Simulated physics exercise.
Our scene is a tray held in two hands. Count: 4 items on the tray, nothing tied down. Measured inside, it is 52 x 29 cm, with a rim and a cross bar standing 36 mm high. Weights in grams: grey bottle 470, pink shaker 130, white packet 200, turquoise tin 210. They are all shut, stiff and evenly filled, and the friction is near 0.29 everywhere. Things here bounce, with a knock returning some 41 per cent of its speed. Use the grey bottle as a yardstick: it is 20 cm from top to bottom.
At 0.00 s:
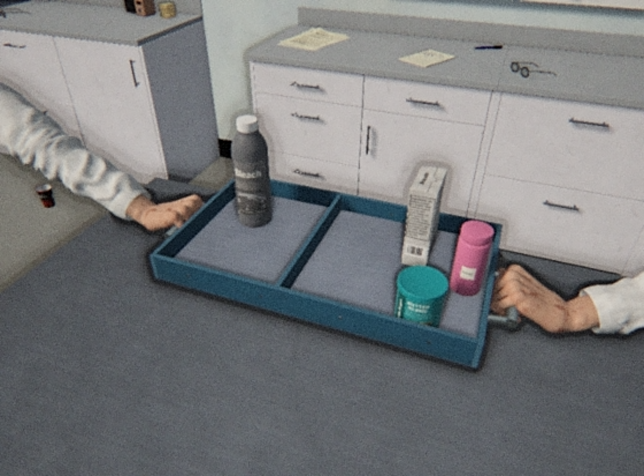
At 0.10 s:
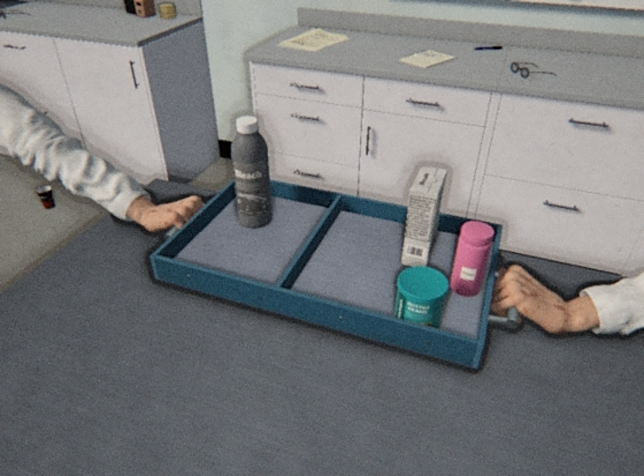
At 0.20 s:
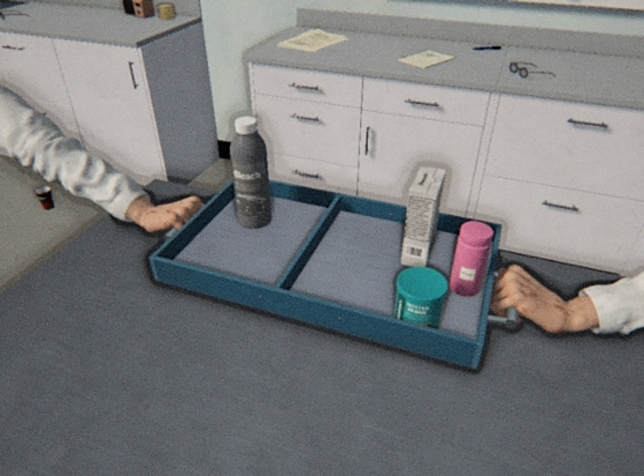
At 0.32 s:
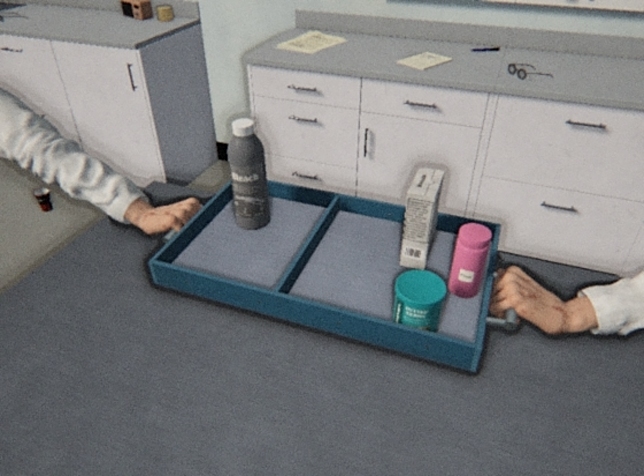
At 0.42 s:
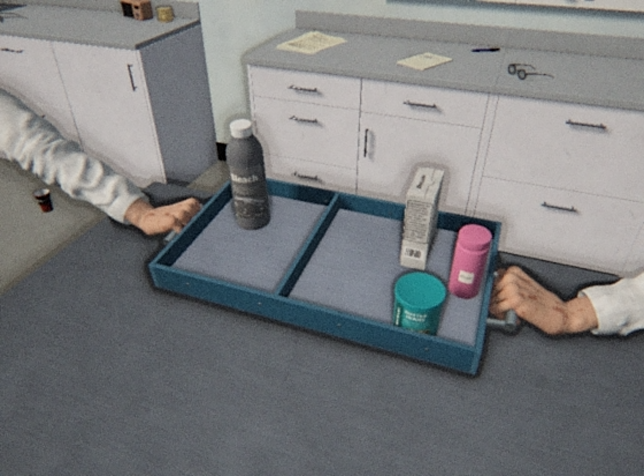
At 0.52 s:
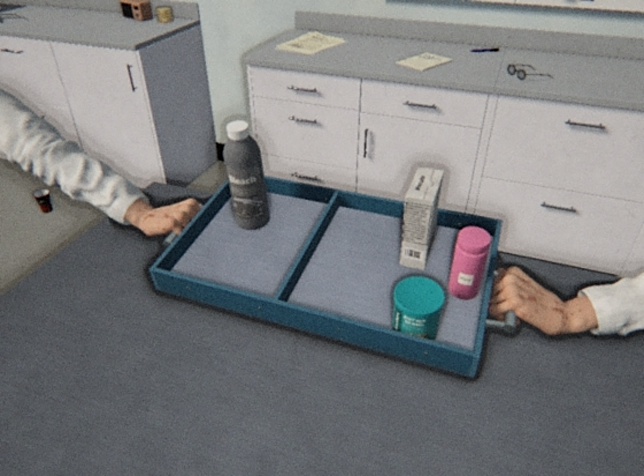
To begin with, two hands hold a blue tray level, with a grey bottle on the left of its divider and a white packet, pink shaker and turquoise tin on the right. The hands then tilt the near edge slightly downward, while the items barely shift and stay upright.
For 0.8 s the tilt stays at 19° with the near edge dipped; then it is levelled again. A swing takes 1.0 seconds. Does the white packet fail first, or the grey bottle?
The second of the pair fails first.
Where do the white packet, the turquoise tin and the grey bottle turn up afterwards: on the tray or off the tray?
The white packet ends on the tray; the turquoise tin is still on the tray; the grey bottle ends off the tray.
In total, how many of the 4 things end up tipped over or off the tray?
1.
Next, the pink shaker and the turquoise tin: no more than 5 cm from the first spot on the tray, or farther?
Here the pink shaker moves off, and the turquoise tin is left in place.
After 1.32 s, tray at 19°, near edge down; grey bottle slid 6 cm near (224, 205); white packet slid 6 cm near (411, 249); pink shaker slid 5 cm.
After 1.82 s, tray at 19°, near edge down; grey bottle tipped 28° from how it sat near (184, 270); white packet slid 10 cm near (396, 270); pink shaker slid 12 cm.
After 2.32 s, tray at 12°, near edge down; grey bottle now off the tray; white packet slid 11 cm near (397, 265); pink shaker slid 12 cm.
At rest (3.4 s), off the tray, grey bottle; not toppled but over 5 cm from the start, pink shaker and white packet; turquoise tin in place, give or take 5 cm. Seen from the same camera at the end, white packet near (400, 254), grey bottle near (174, 437). White packet was never lost; grey bottle went at 1.86 s.
